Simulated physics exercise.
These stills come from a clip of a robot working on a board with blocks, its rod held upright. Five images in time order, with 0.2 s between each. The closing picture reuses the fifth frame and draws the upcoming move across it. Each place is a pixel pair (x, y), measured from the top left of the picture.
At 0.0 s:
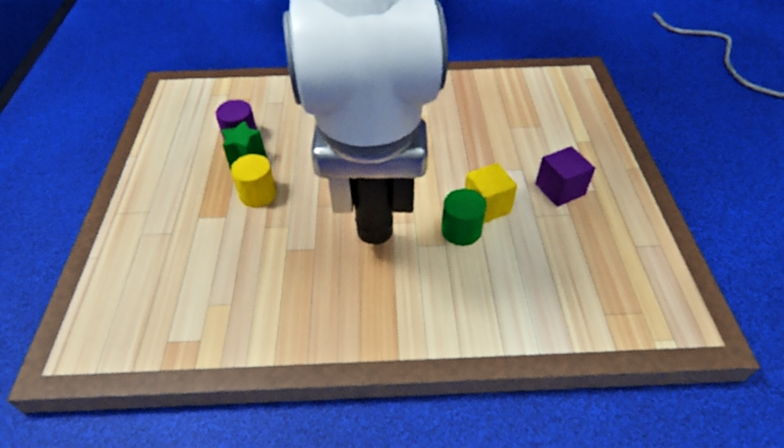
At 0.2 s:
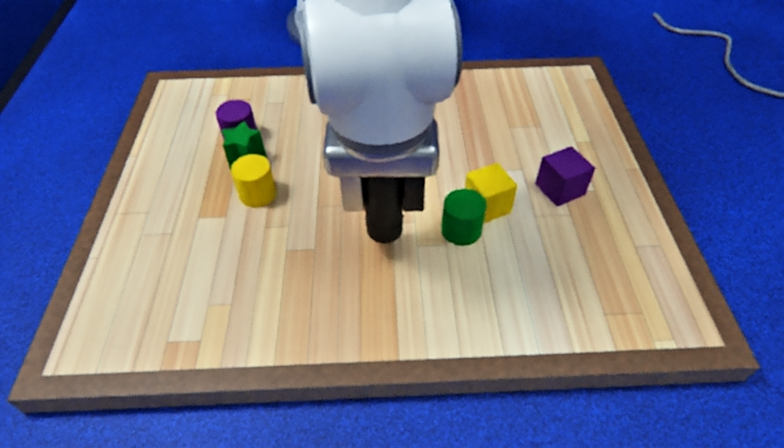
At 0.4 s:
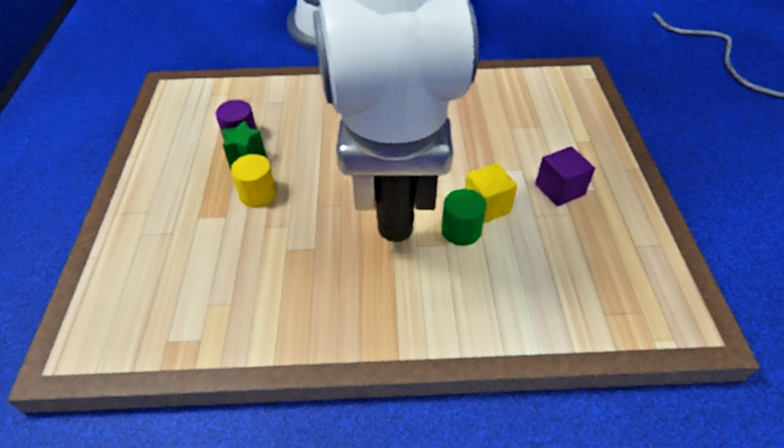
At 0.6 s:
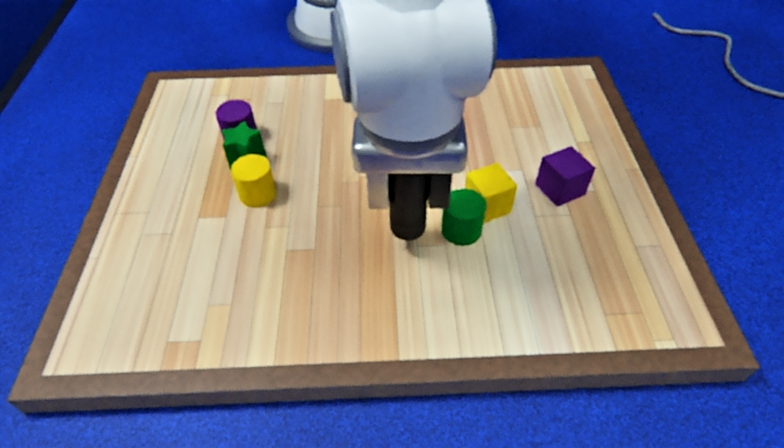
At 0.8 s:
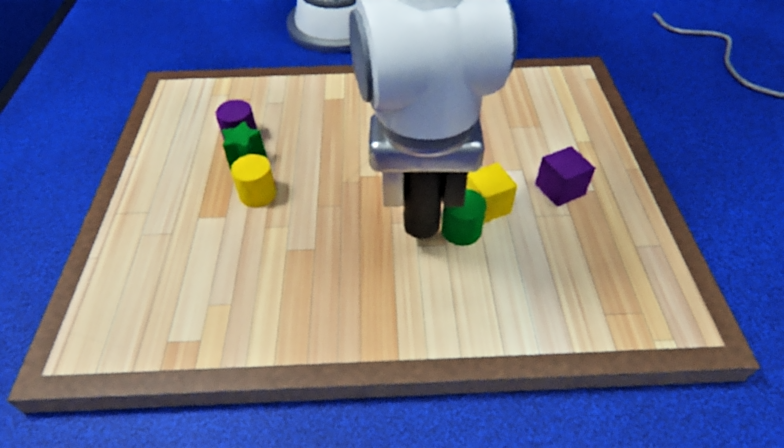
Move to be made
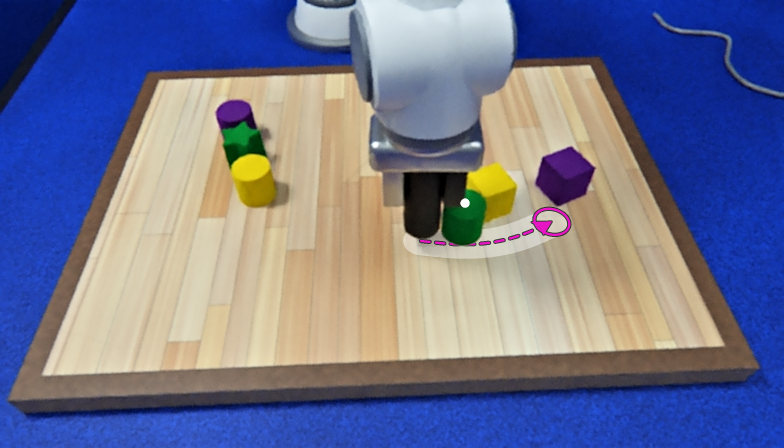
On a wooden board over blue cloth, a white robot arm moved its dark rod slowly to the right, from the open middle to right beside the green cylinder, while the blocks stayed put.
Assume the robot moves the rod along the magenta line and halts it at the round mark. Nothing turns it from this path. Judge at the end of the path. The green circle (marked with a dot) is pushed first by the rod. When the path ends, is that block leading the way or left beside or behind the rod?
When the path ends, it will sit ahead of the rod.
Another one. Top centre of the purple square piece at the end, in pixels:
Roughly at (587, 149).
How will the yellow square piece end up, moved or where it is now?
It does get moved.
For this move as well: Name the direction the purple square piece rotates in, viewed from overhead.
Rotates counter-clockwise.
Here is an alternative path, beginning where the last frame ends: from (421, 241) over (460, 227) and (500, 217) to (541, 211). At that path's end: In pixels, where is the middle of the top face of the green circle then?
Somewhere near (586, 200).
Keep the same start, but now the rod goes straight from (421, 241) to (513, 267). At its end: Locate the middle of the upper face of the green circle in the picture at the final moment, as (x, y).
Its top centre is at about (520, 209).
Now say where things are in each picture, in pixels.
The first frame shows tip of the rod (375, 232), middles of tops, green circle (465, 203), yellow square piece (492, 179), purple square piece (569, 162).
The second frame shows rod (385, 230), nothing pushed.
The third frame shows rod (396, 229), nothing pushed.
The fourth frame shows rod (408, 228), nothing pushed.
The fifth frame shows rod (422, 226), green circle (465, 203), yellow square piece (492, 179), purple square piece (569, 162).
The line goes from (421, 241) through (468, 244) and (513, 238) to (552, 222); the dot is on the green circle.
On the path given first. One third of the way, rod (471, 230); green circle (504, 202); yellow square piece (506, 173), turned 50° anticlockwise.
Two thirds of the way, rod (517, 223); green circle (542, 189); yellow square piece (513, 166), turned 90° anticlockwise.
At the end, rod (557, 207); green circle (583, 175); yellow square piece (513, 165), turned 95° anticlockwise; purple square piece (587, 149), turned 55° anticlockwise.
